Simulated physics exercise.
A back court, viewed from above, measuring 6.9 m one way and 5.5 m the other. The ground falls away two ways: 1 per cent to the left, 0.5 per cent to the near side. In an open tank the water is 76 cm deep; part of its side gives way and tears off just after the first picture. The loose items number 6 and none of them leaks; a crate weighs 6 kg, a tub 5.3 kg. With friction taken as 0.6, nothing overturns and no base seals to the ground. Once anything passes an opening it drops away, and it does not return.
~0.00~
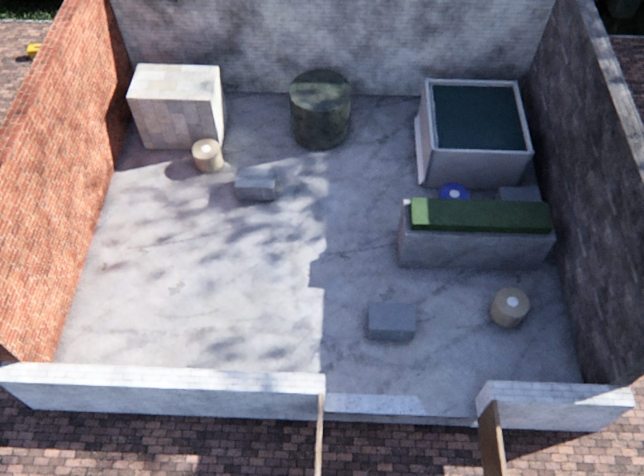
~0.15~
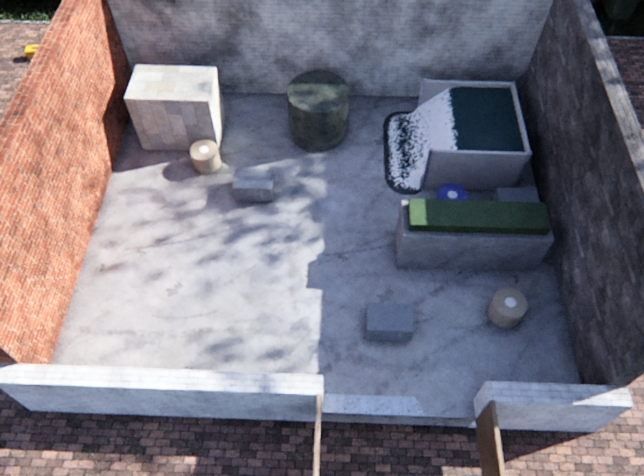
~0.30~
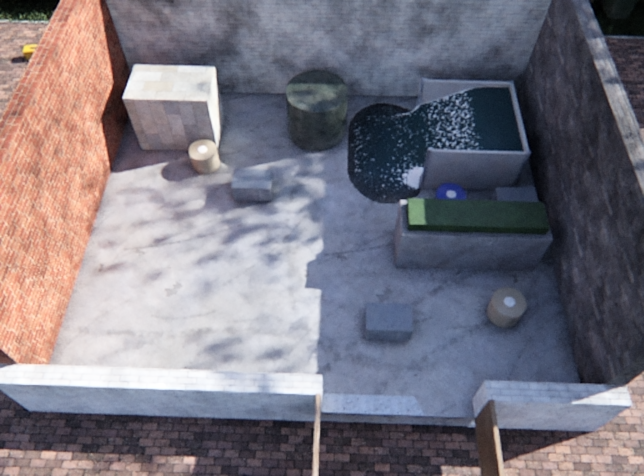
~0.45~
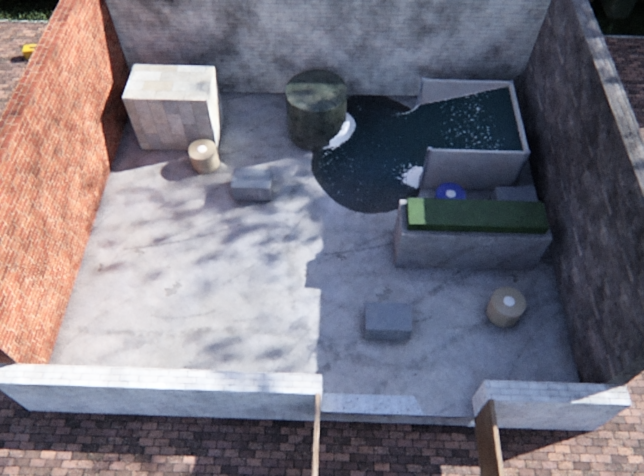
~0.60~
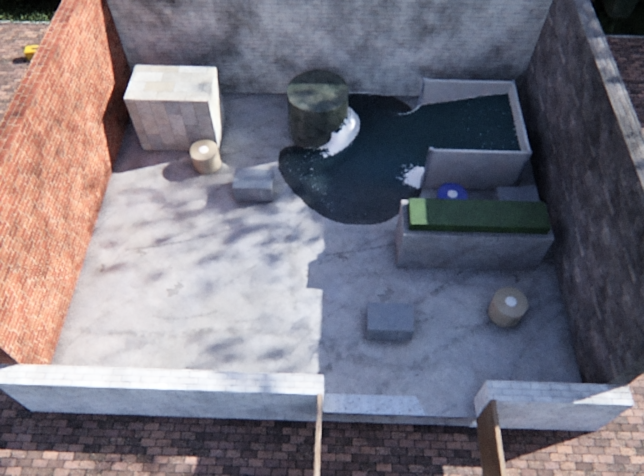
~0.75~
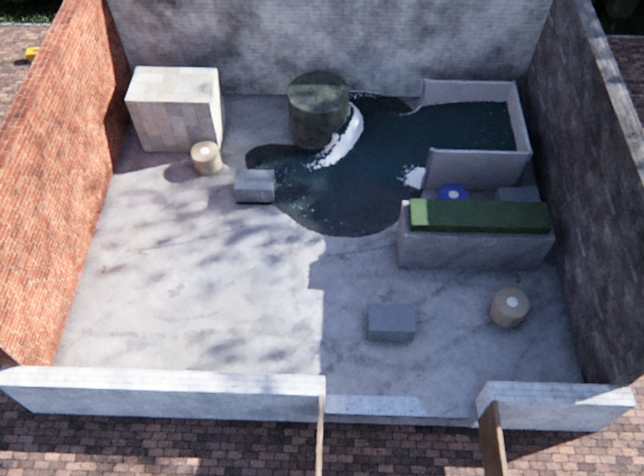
In a walled back court seen from above, dark water poured out through the left side of an open tank, spread across the paving, foamed around the green cylinder and reached a small grey block.
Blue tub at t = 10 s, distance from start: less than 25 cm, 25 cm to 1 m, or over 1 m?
Less than 25 cm.
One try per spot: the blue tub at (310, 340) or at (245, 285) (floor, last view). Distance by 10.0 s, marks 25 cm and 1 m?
Well, it gets swept off on the first try and gets swept off on the second.
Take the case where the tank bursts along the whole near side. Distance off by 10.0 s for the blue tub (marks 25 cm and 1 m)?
In that case the blue tub ends far away.
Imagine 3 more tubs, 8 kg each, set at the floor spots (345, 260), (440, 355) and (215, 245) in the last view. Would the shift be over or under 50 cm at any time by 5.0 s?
Spot by spot, in turn: Falls short, falls short, exceeds it.
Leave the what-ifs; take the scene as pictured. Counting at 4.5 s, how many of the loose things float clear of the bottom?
At that time the total is 2.
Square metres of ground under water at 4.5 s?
That flooded area is roughly 28 m2.
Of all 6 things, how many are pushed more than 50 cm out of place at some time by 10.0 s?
The answer here is 3.
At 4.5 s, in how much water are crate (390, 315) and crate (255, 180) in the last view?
Around 1 cm and 12 cm.
After 2.0 s the blue tub is near (454, 195), 0.0 m from its start, aground; 0 of 6 are out; 2 afloat.
After 4.5 s the blue tub is near (454, 195), 0.0 m from its start, aground; 0 of 6 are out; 2 afloat.
After 7.0 s the blue tub is near (454, 195), 0.0 m from its start, aground; 0 of 6 are out; 2 afloat.
After 10.0 s the blue tub is near (455, 195), 0.0 m from its start, aground; 0 of 6 are out; 3 afloat.
